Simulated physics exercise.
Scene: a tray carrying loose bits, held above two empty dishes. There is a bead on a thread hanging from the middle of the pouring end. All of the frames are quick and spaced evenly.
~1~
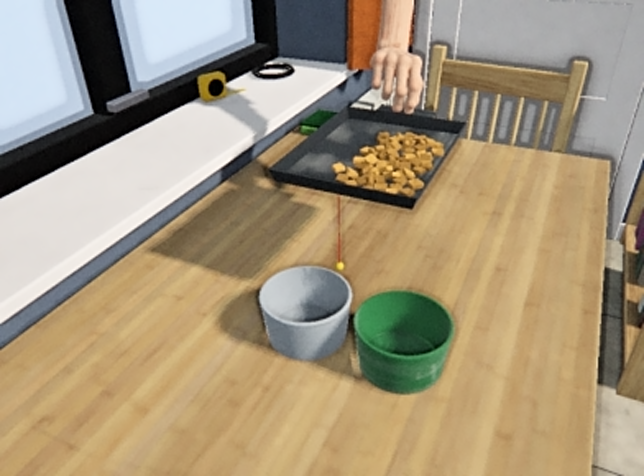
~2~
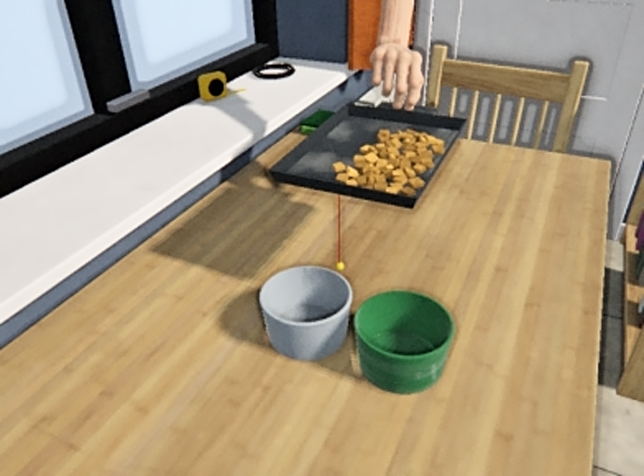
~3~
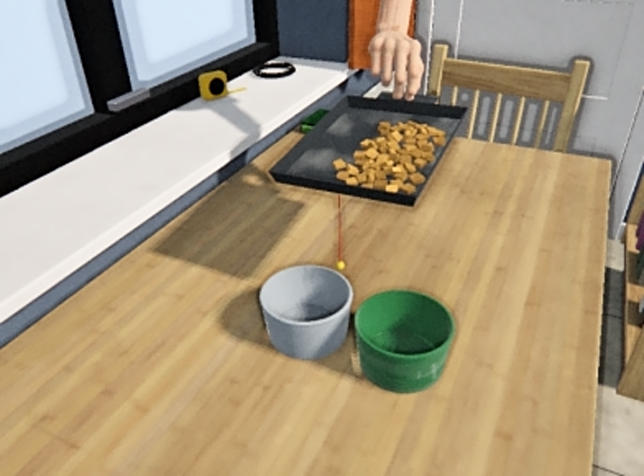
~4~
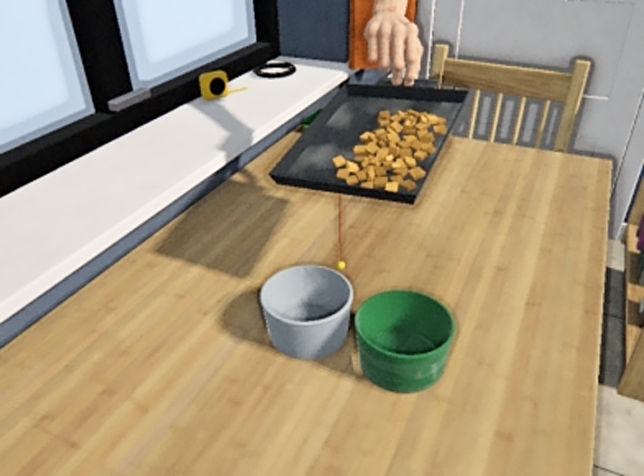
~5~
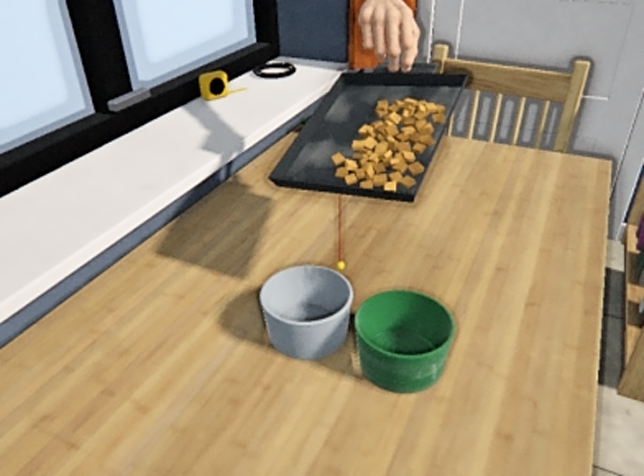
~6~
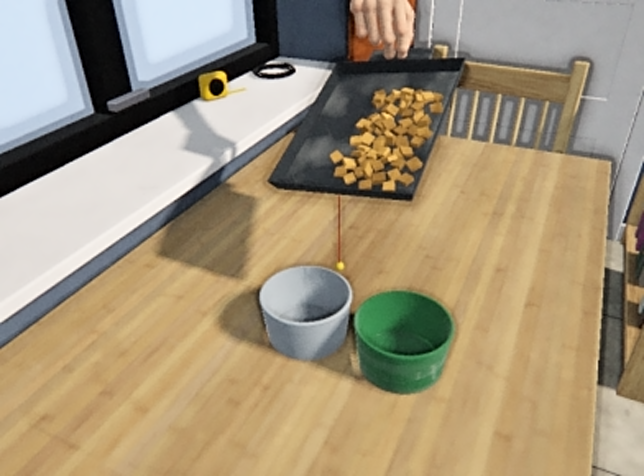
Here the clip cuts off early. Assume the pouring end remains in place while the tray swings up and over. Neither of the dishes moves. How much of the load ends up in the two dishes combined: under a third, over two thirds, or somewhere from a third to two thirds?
The dishes will most likely catch one to two thirds of the load.
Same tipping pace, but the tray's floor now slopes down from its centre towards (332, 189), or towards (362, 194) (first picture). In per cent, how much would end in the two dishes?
Respectively close to 70 and 90 in a hundred.
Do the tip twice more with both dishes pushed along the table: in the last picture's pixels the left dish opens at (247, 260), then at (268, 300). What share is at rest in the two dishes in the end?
80 and 40 %.
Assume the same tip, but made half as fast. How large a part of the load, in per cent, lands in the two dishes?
Something like 50 percent, give or take.
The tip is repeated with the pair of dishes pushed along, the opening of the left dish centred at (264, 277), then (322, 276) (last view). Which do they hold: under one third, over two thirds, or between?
Try one: Beyond two thirds. Try two: In the middle band.
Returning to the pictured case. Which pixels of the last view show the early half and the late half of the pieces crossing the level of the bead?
First part (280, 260), rest (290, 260).
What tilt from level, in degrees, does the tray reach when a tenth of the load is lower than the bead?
Angle: Close to 80°.
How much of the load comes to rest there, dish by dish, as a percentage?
The left dish gets close to 50 per cent and the right dish close to 0 per cent.
Shortly afterwards, tray tipped steeply; all but a few on the tray; a little in the air.
Next, tray tipped past a quarter turn; a little on the tray; near a third in the left dish; near a third outside both; near a quarter in the air.
Some moments later, tray tipped past a quarter turn; near half in the left dish; near half outside both.
In the end, tray tipped past a quarter turn; none at all in the right dish; near half in the left dish; near half outside both.
